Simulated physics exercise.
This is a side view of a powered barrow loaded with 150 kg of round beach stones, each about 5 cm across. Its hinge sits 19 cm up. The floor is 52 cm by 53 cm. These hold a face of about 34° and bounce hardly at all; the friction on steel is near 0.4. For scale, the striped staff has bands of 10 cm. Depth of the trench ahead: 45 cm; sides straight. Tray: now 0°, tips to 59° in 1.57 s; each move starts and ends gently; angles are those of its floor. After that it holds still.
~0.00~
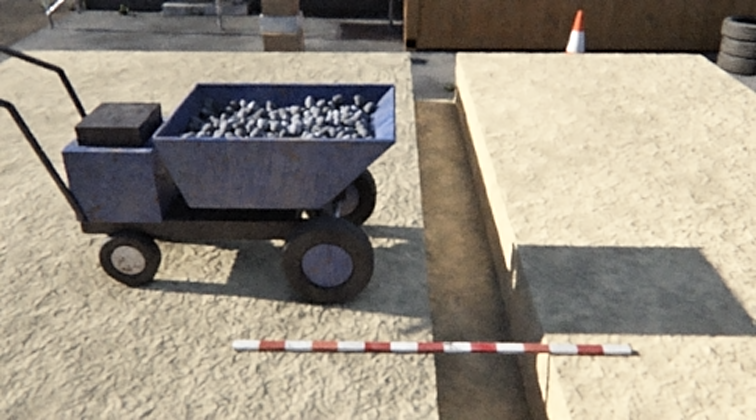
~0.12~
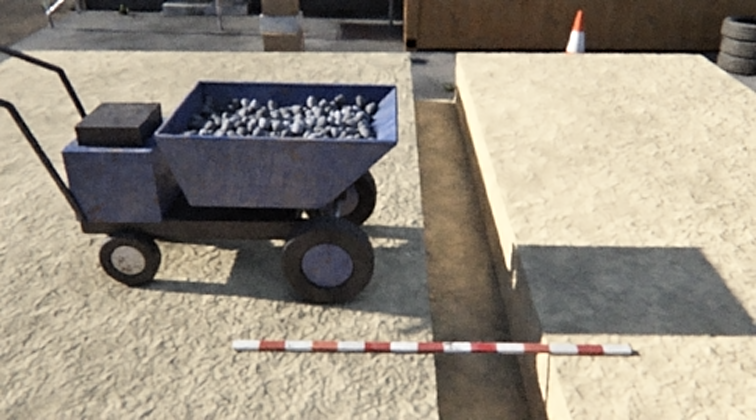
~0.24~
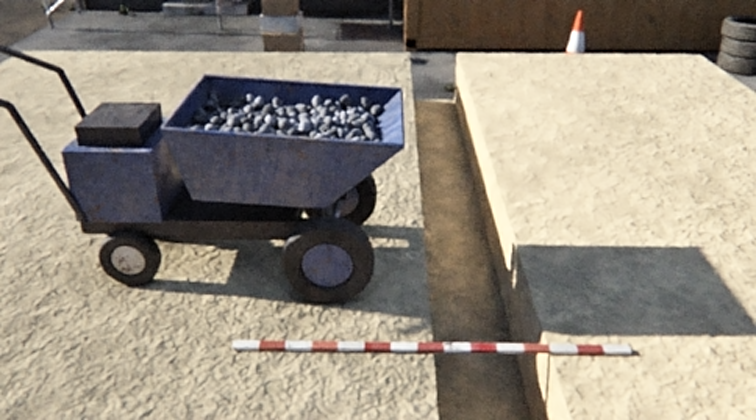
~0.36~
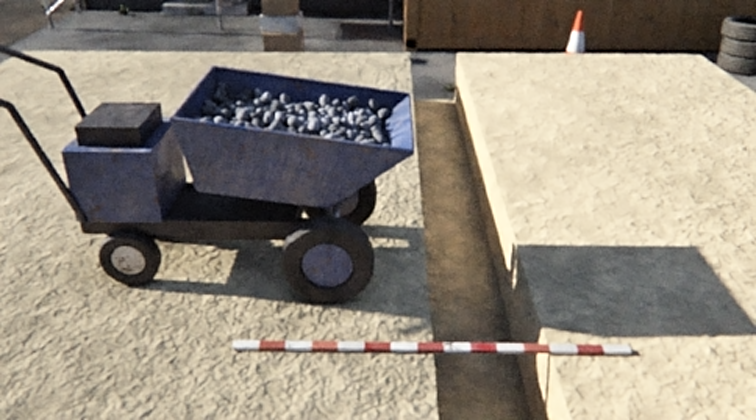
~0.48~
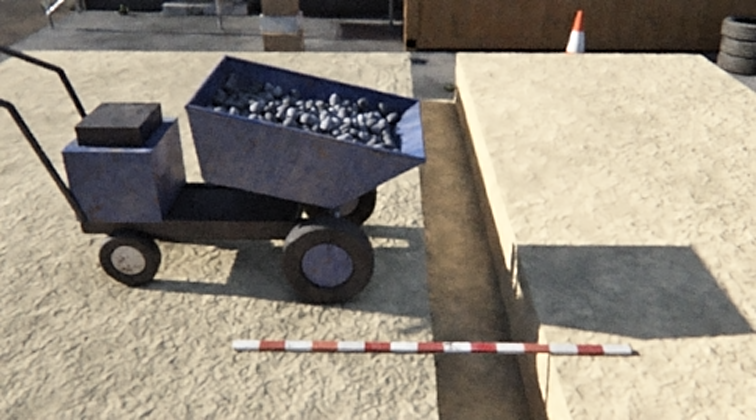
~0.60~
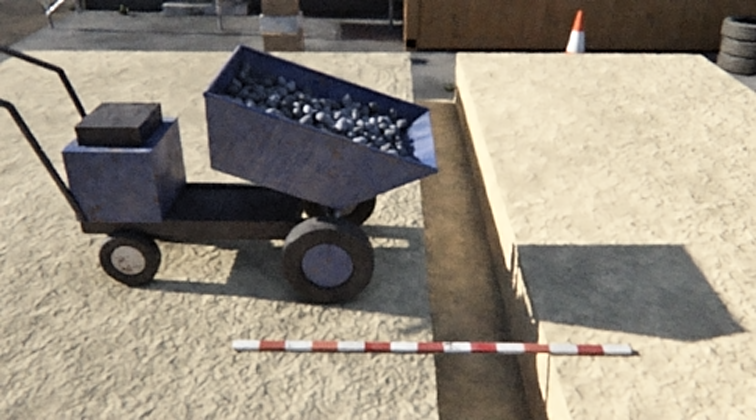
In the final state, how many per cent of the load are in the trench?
About 79 per cent are in the trench in the final state.
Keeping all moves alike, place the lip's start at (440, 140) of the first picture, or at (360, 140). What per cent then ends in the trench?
About 40 and 100 per cent.
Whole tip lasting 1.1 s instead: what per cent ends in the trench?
In that case, around 75%.
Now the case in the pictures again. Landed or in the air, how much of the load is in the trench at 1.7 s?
Some 25 per cent.
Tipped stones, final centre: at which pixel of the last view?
Somewhere near pixel (492, 324).
After 1.2 s the floor is at 50°; 100 % in the tray; the foremost stones are at (461, 202).
After 1.7 s the floor is at 59°; 69 % in the tray, 26 % in the trench, 5 % past the trench; the foremost stones are at (561, 257).
After 2.0 s the floor is at 59°; 39 % in the tray, 42 % in the trench, 19 % past the trench; the foremost stones are at (646, 260).
After 4.0 s the floor is at 59°; 0 % in the tray, 79 % in the trench, 21 % past the trench; the foremost stones are at (713, 258).
